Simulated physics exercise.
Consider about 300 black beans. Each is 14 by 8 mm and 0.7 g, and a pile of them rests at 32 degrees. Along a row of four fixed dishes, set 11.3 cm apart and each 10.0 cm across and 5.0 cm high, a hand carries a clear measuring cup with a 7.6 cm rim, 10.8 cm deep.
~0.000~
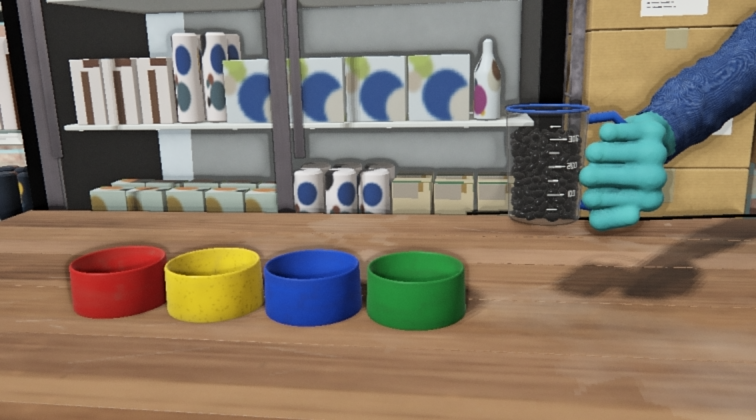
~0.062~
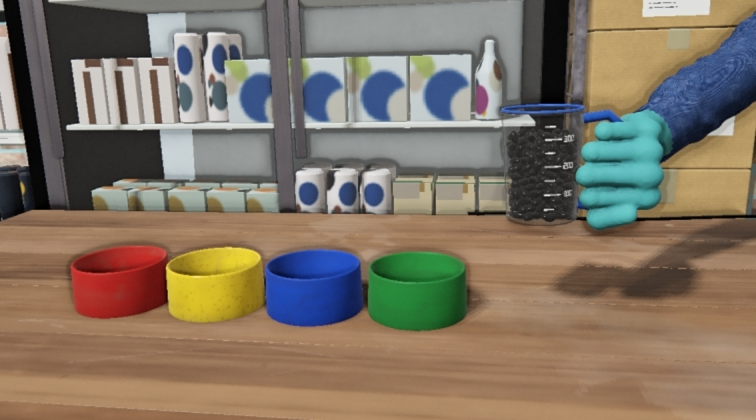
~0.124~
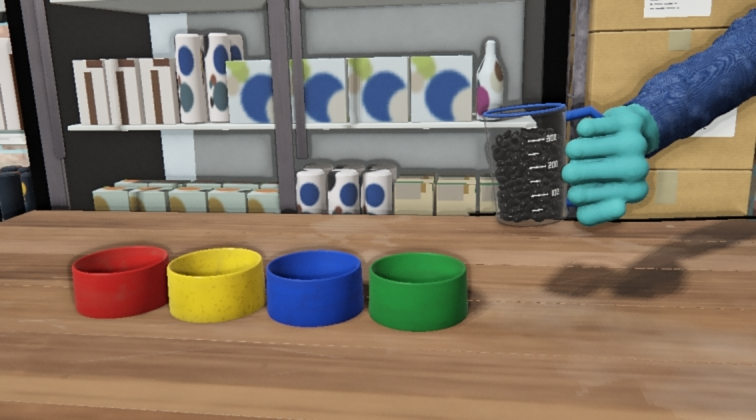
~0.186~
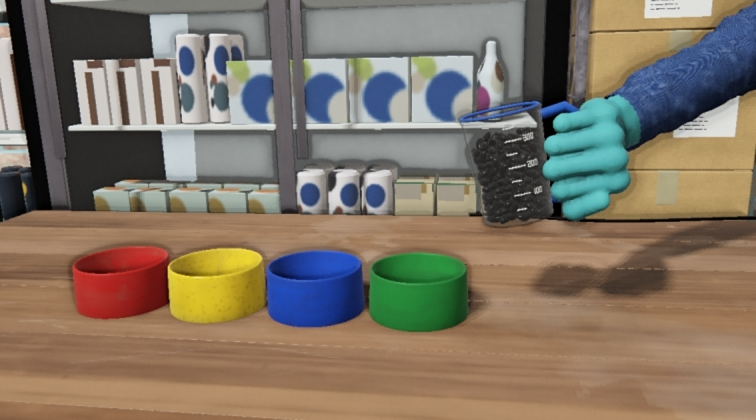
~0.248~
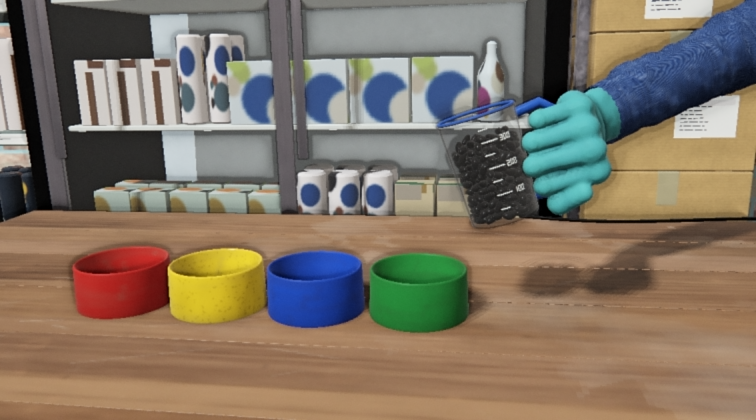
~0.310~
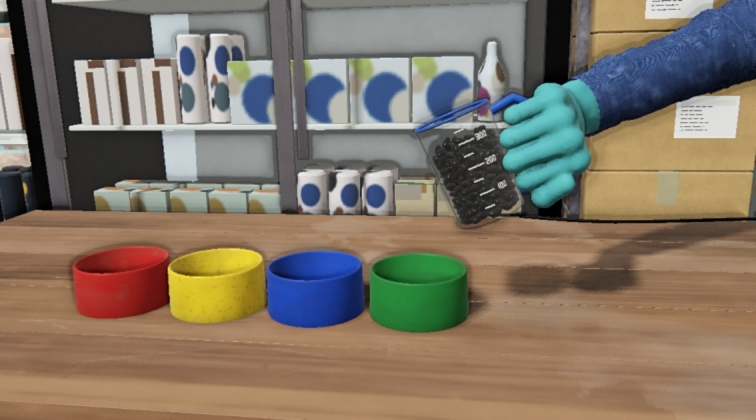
A gloved hand holds a clear measuring cup of black beans upright above a wooden counter, to the right of red, yellow, blue and green dishes. The cup barely moves at first, then shifts left while steadily tilting left, ending at a clear slant near the green dish with the beans still inside.
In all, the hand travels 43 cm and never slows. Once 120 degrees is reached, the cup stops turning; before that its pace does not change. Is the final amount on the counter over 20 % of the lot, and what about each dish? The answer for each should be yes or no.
Red dish - yes, blue dish - no, green dish - no, yellow dish - no, counter - yes.
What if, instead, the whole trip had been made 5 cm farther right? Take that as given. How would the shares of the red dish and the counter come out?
Red: 80, counter: 10.
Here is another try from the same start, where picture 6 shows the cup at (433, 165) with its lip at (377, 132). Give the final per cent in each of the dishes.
Per cent kept: Red 70, blue 0, green 0, yellow 0.
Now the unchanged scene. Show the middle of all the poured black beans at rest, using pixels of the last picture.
(107, 290) or so.
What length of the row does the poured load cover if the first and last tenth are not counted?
Spread: Around 18 cm.
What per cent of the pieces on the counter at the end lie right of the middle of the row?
Share on that side: Roughly 0 %.
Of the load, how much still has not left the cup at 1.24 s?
Some 90 per cent.
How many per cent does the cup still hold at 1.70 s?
Some 0 per cent of the load.
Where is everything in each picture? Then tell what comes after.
In the first frame, cup at (545, 164), tilt 0 degrees, lip at (507, 109), moved 0.0 cm; middle of the pieces at (541, 174); green dish at (416, 267); blue dish at (312, 264); yellow dish at (213, 262); red dish at (119, 260).
In the second frame, cup at (542, 164), tilt 1 degrees, lip at (503, 111), moved 0.5 cm; middle of the pieces at (538, 174).
In the third frame, cup at (528, 165), tilt 6 degrees, lip at (484, 115), moved 1.9 cm; middle of the pieces at (525, 175).
In the fourth frame, cup at (509, 165), tilt 11 degrees, lip at (461, 120), moved 3.8 cm; middle of the pieces at (507, 175).
In the fifth frame, cup at (490, 166), tilt 17 degrees, lip at (438, 126), moved 5.7 cm; middle of the pieces at (490, 176).
In the sixth frame, cup at (472, 166), tilt 23 degrees, lip at (416, 131), moved 7.6 cm; middle of the pieces at (472, 176); green dish at (419, 269); blue dish at (315, 266); yellow dish at (216, 263); red dish at (122, 260). The cup turns about 90 degrees a second and travels 30 cm a second.
After 0.87 s, tilt 74 degrees; cup holds 100 %.
After 1.24 s, tilt 107 degrees; cup holds 90 %, red 5 %.
After 1.70 s, tilt 120 degrees; cup holds 0 %, red 65 %.
In the end, at 3.1 s, red 65 %, blue 0 %, green 0 %, yellow 0 %, counter 35 %.
